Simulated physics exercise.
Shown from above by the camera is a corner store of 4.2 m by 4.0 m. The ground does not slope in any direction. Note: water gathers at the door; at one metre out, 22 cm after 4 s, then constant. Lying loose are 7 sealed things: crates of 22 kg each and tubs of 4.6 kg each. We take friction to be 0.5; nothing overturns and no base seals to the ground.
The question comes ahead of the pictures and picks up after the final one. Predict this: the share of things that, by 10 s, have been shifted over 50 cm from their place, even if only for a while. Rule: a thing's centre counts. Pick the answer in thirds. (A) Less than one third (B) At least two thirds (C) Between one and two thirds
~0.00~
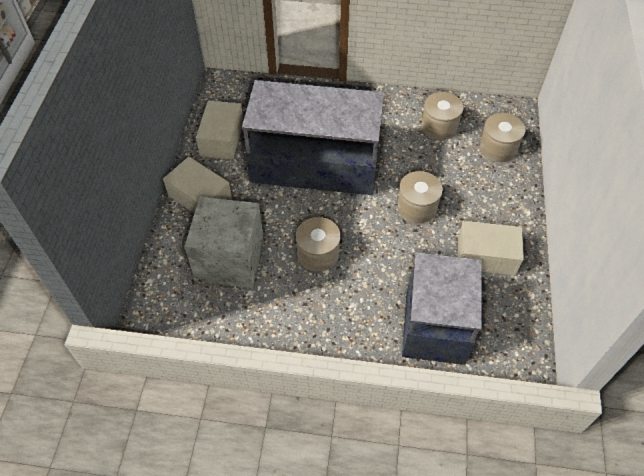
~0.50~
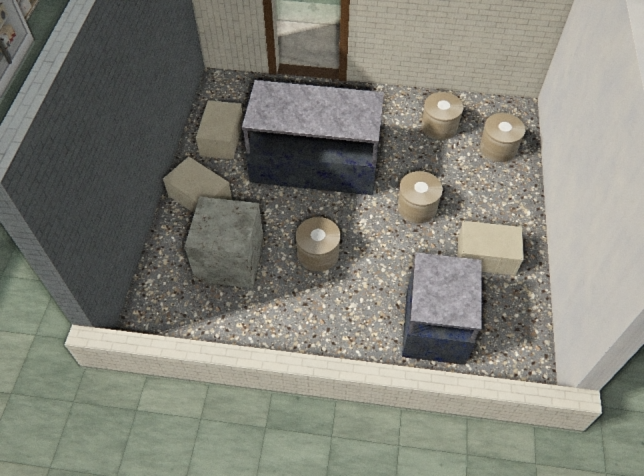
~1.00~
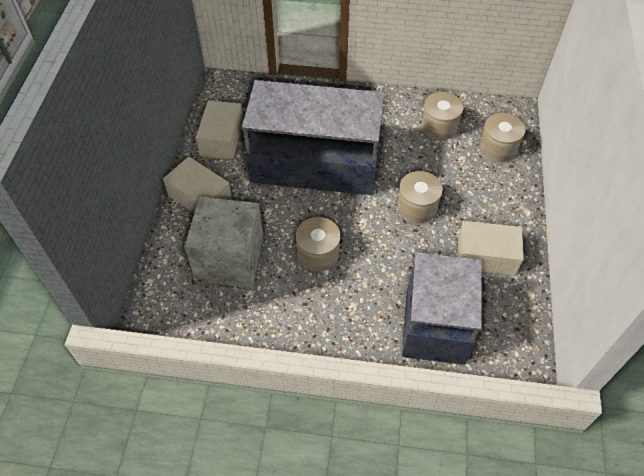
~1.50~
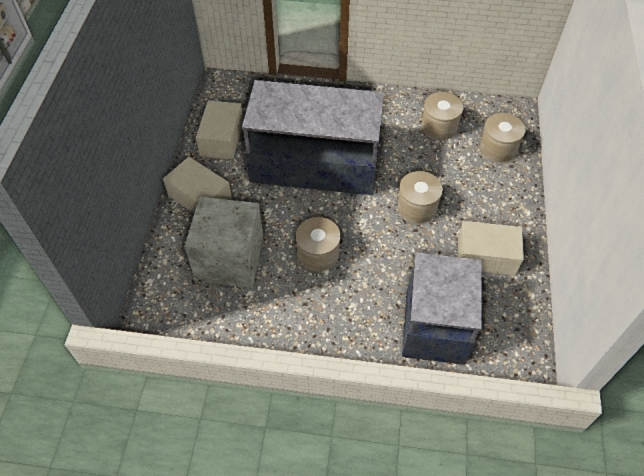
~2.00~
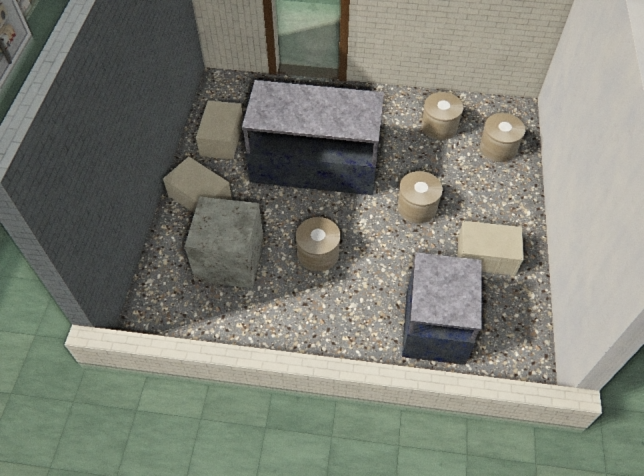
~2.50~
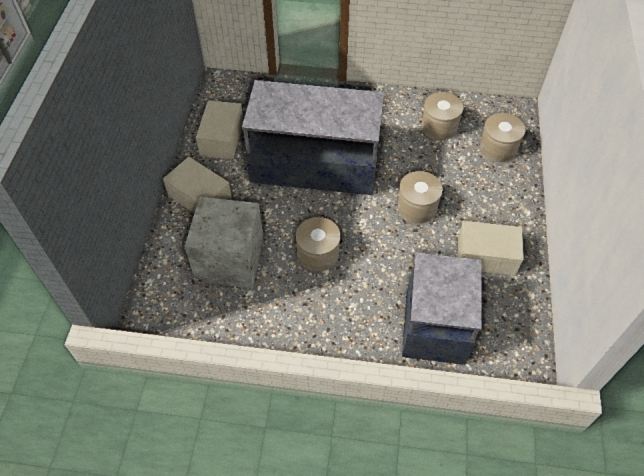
Between one and two thirds.
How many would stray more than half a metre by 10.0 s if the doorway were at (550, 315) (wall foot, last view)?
Then 2 of them would.
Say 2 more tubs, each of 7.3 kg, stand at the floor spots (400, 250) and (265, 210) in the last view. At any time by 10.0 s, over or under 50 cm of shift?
Taking them in order, the first is below the threshold and the second is above the threshold.
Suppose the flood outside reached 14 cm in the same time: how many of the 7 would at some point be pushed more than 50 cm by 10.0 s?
Count under that change: 1.
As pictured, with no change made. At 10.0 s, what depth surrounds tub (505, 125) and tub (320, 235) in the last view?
7 and 2 cm.
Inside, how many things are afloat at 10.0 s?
Total: 3.
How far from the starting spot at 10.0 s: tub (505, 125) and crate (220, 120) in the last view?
Net displacement, in order: 100 cm; 60 cm.
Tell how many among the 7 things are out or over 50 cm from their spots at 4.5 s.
Tally at that time: 0.
After 3.5 s 0 of 7 are over 50 cm from their spots; 0 afloat.
After 4.5 s 0 of 7 are over 50 cm from their spots; 0 afloat.
After 7.0 s 1 of 7 are over 50 cm from their spots; 3 afloat.
After 10.0 s 3 of 7 are over 50 cm from their spots, and 3 have been at some point; 3 afloat.
